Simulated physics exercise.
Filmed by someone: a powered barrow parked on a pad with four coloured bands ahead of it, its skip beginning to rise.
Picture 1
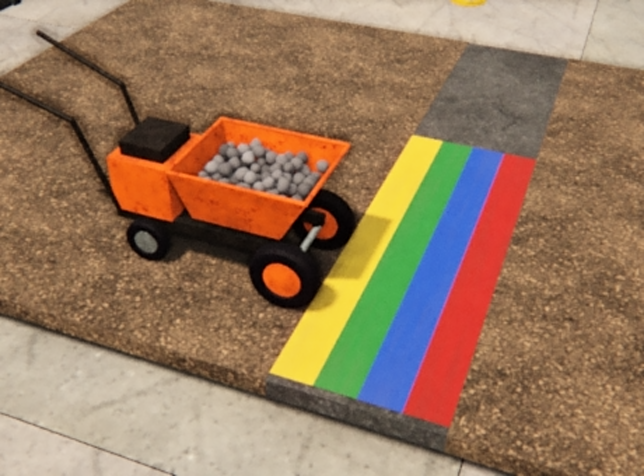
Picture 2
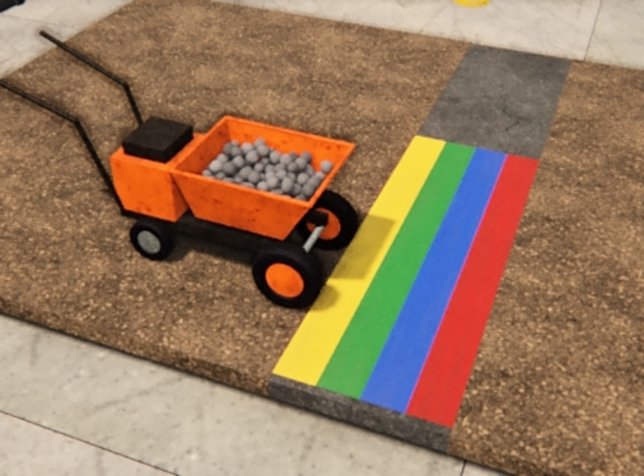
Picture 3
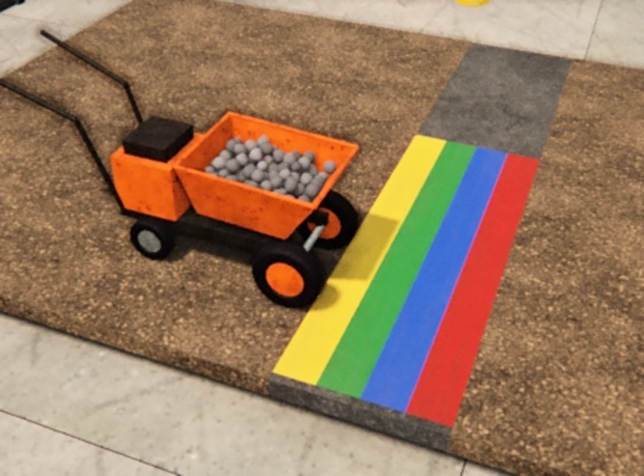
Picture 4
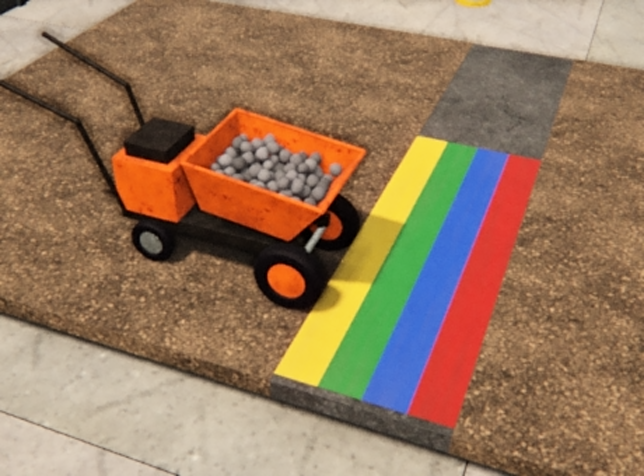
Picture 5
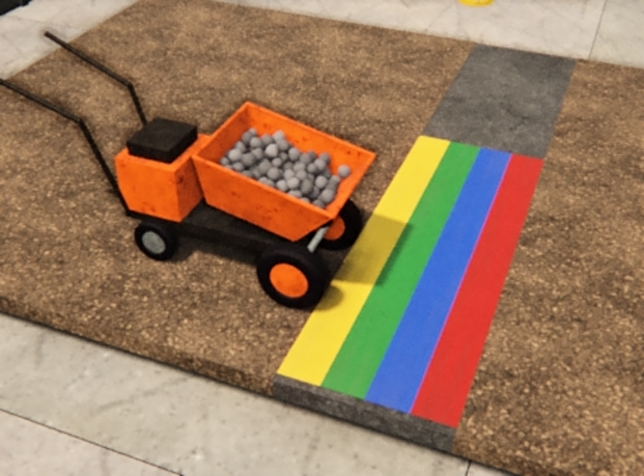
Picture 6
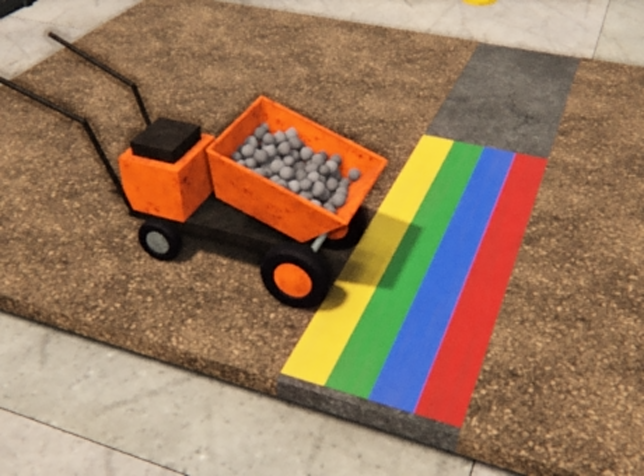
Orange powered barrow loaded with round grey cobbles slowly raising its skip beside yellow, green, blue and red bands.
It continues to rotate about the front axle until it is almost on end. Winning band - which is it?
Winning band: The blue one.
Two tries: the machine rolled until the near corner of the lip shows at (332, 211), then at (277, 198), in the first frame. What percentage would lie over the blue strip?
Roughly 30 and 20 percent respectively.
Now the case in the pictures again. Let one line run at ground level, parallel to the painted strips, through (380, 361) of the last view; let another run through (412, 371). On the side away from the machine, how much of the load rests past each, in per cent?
Estimate, first then second: 70 %, 30 %.
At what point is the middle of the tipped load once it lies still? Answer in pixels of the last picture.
The centre comes to rest near (437, 299).
Just after the last frame, skip tipped steeply; every one in the skip.
A moment on, skip tipped right over; almost all in the skip; just a few over the green strip; about a tenth over the blue strip.
Further on, skip tipped right over; roughly a third in the skip; about a tenth over the green strip; roughly a third over the blue strip; about a tenth over the red strip; about a tenth off the paint.
When it is over, skip tipped right over; roughly a quarter in the skip; not one over the yellow strip; about a tenth over the green strip; roughly a third over the blue strip; roughly a quarter over the red strip; about a tenth off the paint.
